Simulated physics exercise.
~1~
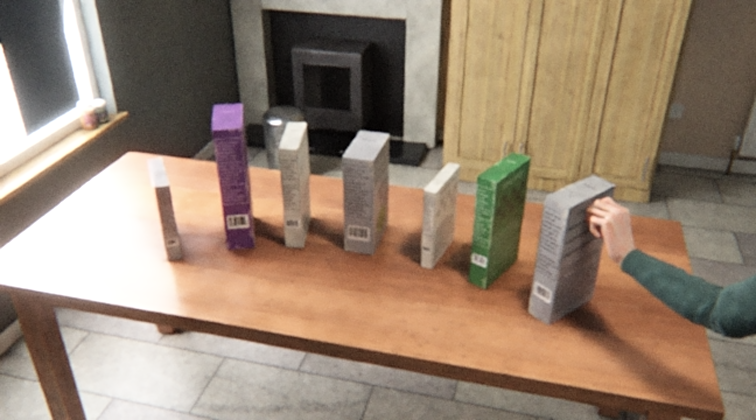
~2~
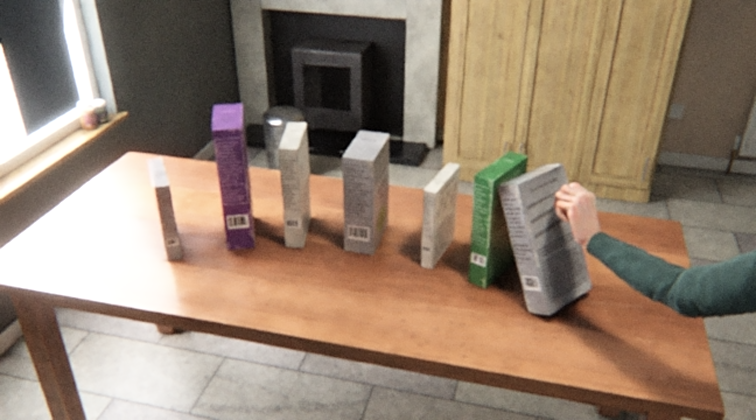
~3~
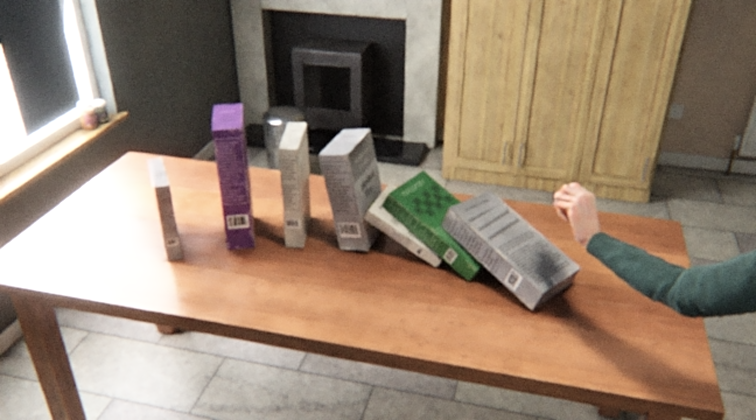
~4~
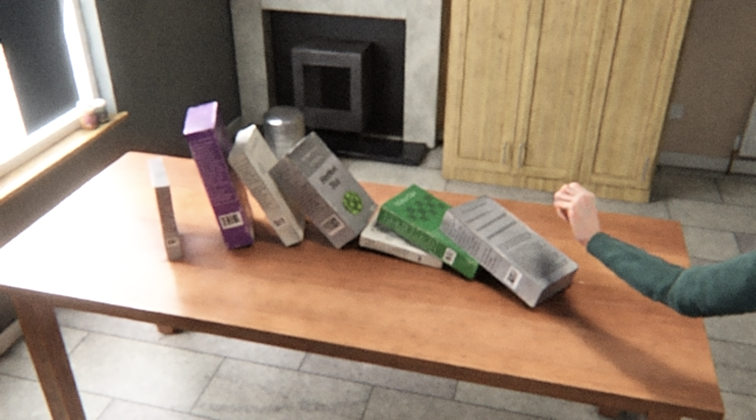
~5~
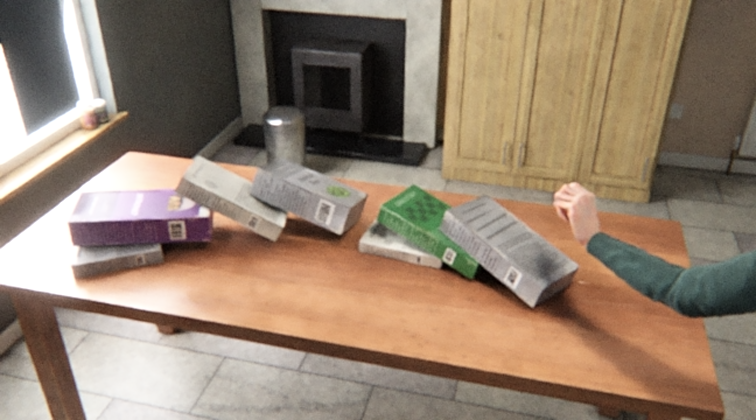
A hand in a green sleeve tipped the grey box at the right end of a curved row of seven upright boxes on a wooden table, and they toppled leftward one after another, green, then purple, until none was left standing.
